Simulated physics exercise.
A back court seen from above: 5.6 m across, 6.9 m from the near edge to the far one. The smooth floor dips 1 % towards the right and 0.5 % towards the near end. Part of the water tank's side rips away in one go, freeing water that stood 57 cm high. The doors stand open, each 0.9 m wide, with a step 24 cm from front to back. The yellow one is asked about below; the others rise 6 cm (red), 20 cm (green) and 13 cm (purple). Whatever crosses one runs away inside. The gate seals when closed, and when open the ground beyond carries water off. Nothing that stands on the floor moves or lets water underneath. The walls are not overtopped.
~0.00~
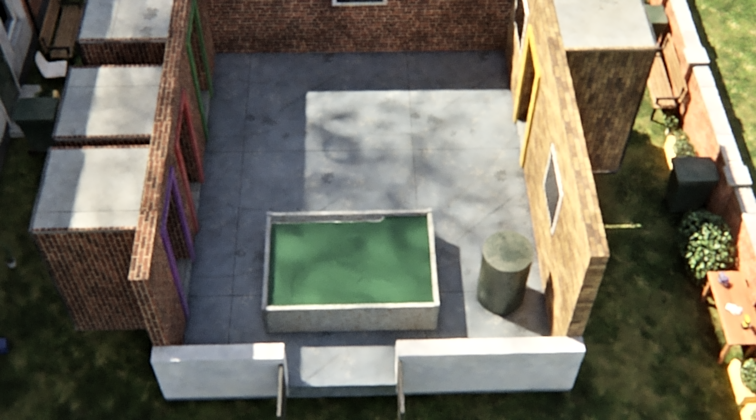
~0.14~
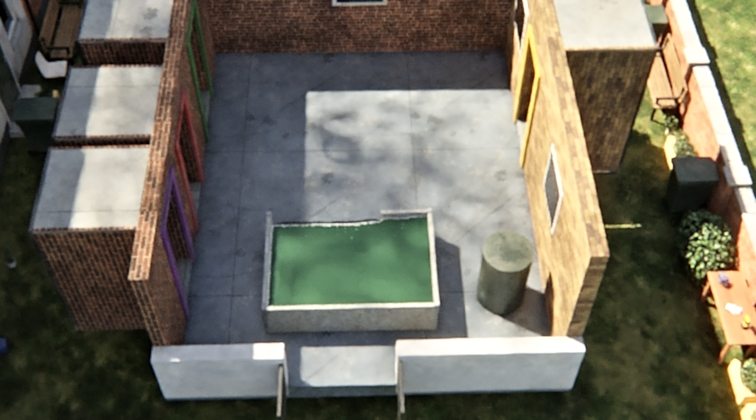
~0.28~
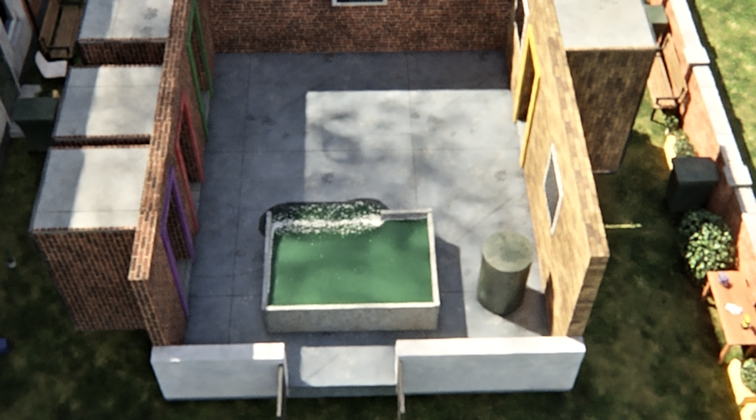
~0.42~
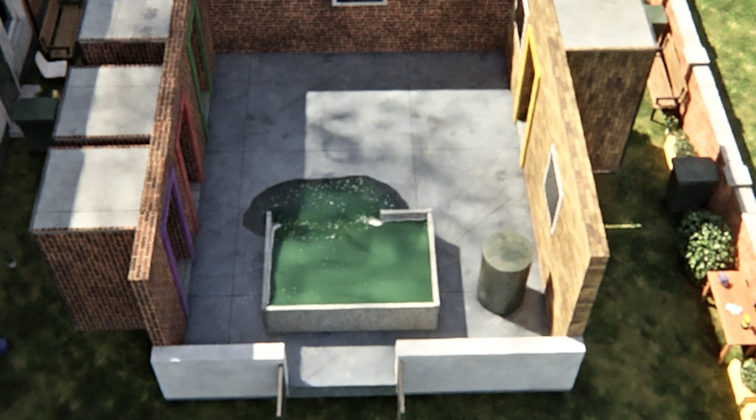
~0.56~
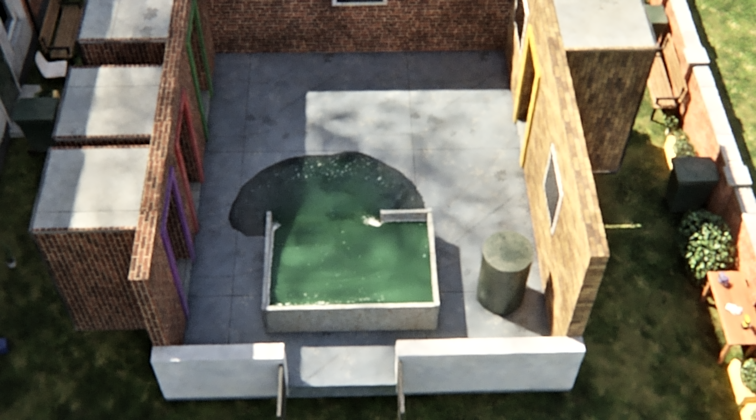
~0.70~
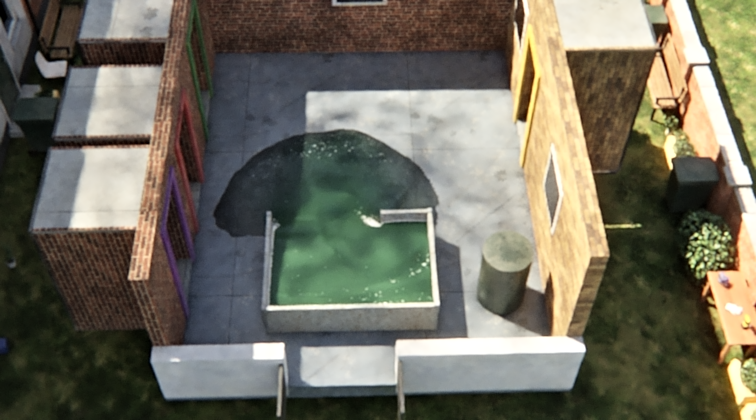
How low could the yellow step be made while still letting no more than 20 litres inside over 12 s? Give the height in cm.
It would have to be roughly 10.5 cm high.
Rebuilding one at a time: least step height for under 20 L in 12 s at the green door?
About 10.5 cm at green.
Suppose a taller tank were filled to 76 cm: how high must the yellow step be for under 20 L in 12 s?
Some 14.5 cm.
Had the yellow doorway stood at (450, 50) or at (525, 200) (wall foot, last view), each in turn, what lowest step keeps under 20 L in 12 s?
About 11.0 and 6.5 cm.
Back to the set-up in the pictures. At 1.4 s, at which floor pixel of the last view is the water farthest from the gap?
Around (356, 53).
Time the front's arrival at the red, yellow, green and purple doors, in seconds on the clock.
Arrival: Red 1.1 s, yellow 3.0 s, green 1.6 s, purple 7.0 s.
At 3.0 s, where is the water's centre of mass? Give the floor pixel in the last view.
Around (331, 159).
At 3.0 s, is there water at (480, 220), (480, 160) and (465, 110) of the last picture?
In that order: Not reached, still dry, flooded.
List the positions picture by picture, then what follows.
The first frame shows the water tank at (350, 261) is whole and still, 57 cm deep; the yellow door at (527, 102) is dry.
In the second frame, the front is at a hidden place, 0.3 m from the gap on the far side; 0.4 m2 of floor is wet, 57 cm left at the back.
In the third frame, water pours out on the far side and has run 0.7 m, to (360, 202); about 10 cm deep outside, 57 cm at the back.
In the fourth frame, water pours out on the far side and has run 1.2 m, to (342, 181); about 9 cm deep outside, 57 cm at the back.
In the fifth frame, the front is at (338, 157), 1.8 m from the gap on the far side; 4.0 m2 of floor is wet, 50 cm left at the back.
In the sixth frame, the gap is on the far side, the front 2.3 m out at (331, 134); the back of the water tank holds 47 cm; the yellow door at (527, 102), 4.0 m from the gap, is still 2.1 m from the nearest water.
After 1.4 s water covers 40 % of the floor, deepest (28 cm) near (295, 235); it has not reached the yellow door.
After 3.0 s water covers 55 % of the floor, deepest (32 cm) near (233, 74); 1 cm at the yellow door, 0 litres in over its 10 cm step.
After 12.0 s water covers 100 % of the floor, deepest (15 cm) near (555, 366); 8 cm at the yellow door, 26 litres in over its 10 cm step.
At the yellow door as built, the water arrived by 3.0 s and peaked near 14 cm at 6.8 s.
With a step of 9.5 cm, 31 litres would have come in within the 12 s; with 11.5 cm, 14 litres. So under 20 litres takes about 10.5 cm.
